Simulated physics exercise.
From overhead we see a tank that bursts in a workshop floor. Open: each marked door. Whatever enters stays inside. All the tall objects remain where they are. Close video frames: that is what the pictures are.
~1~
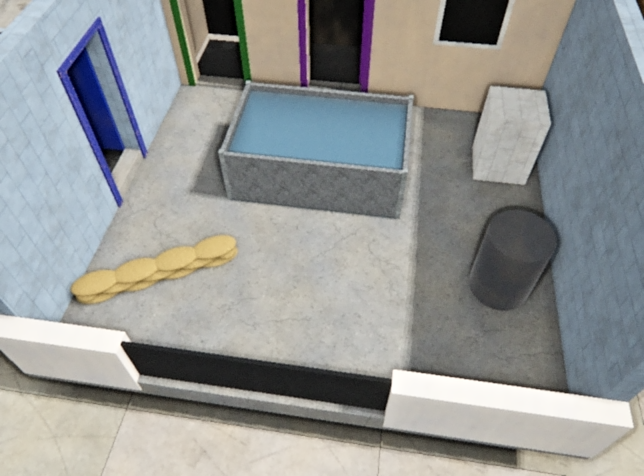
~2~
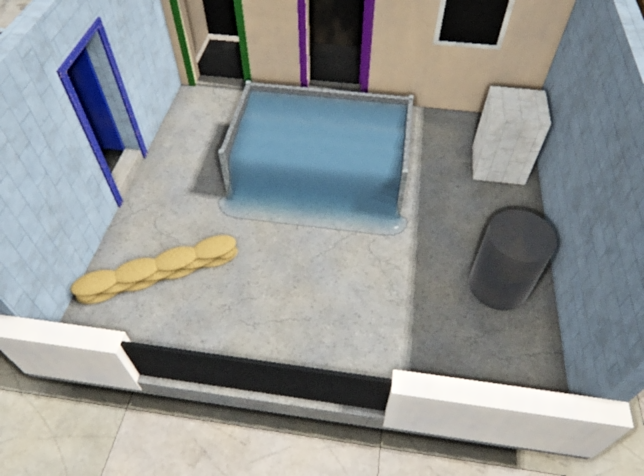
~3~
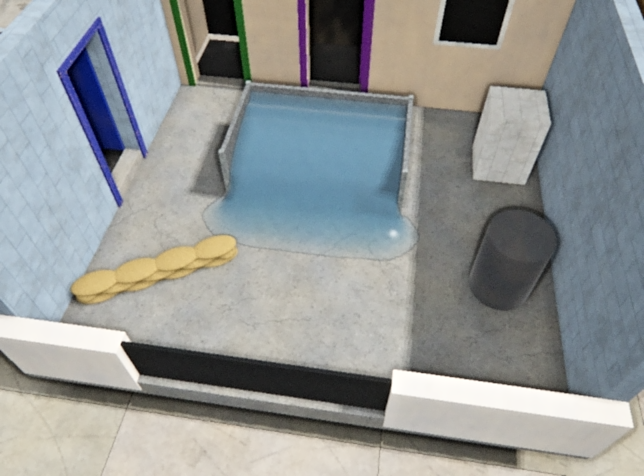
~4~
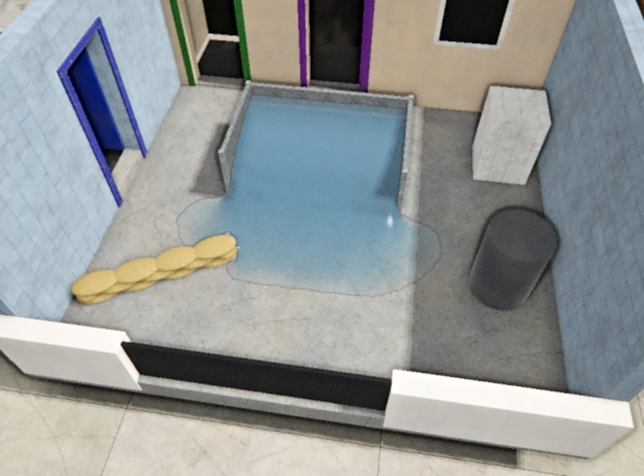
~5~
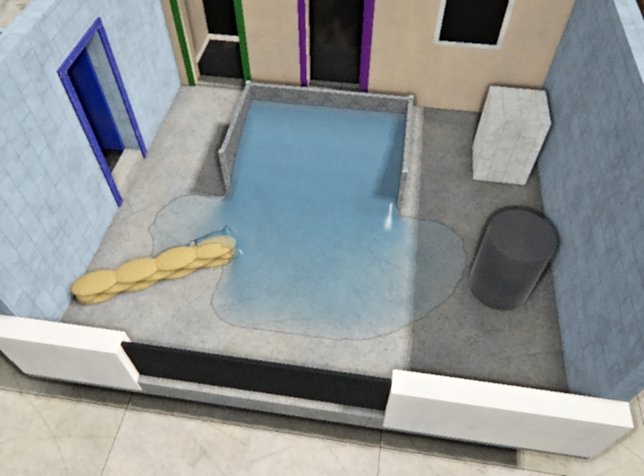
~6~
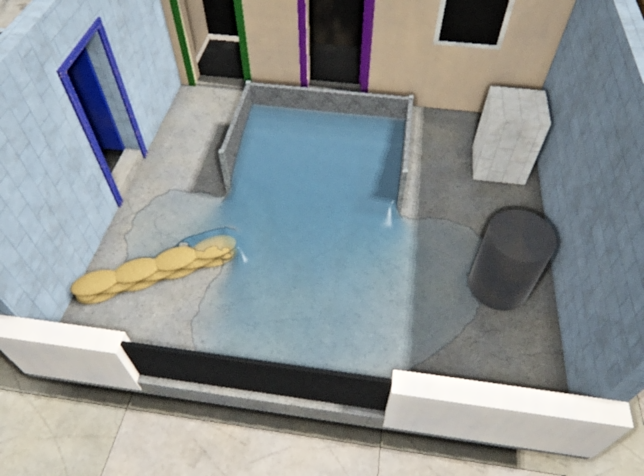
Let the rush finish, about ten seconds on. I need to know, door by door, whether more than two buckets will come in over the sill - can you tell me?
As I see it, the blue door will let through no more than two buckets. The purple door will let through no more than two buckets. The green door will let through over two buckets.
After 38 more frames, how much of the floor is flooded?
Near 95 in a hundred.
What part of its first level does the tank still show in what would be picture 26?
I make it 10 per cent.
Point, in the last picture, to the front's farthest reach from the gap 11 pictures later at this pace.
The farthest wet point should be near (569, 423).
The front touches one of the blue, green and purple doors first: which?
I pick the blue door.
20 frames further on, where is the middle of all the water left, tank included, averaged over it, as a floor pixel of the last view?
Estimate: (317, 278).
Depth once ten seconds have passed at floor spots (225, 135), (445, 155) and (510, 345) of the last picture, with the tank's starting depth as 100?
The depth comes out near 4, 14 and 10 per cent.
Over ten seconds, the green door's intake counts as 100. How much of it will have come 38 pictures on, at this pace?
By my reckoning, 60 percent.
A moment on, water covers 45 % of the floor; the blue door not reached, the purple door not reached, the green door not reached.
Next, water covers 55 % of the floor; the blue door wet at the sill, nothing in, the purple door not reached, the green door not reached.
Then, water covers 80 % of the floor; the blue door wet at the sill, nothing in, the purple door not reached, the green door wet at the sill, nothing in.
Later, water covers 95 % of the floor; the blue door wet at the sill, nothing in, the purple door wet at the sill, nothing in, the green door over two buckets in.
In the end, water covers 95 % of the floor; the blue door wet at the sill, nothing in, the purple door wet at the sill, nothing in, the green door far over two buckets in.
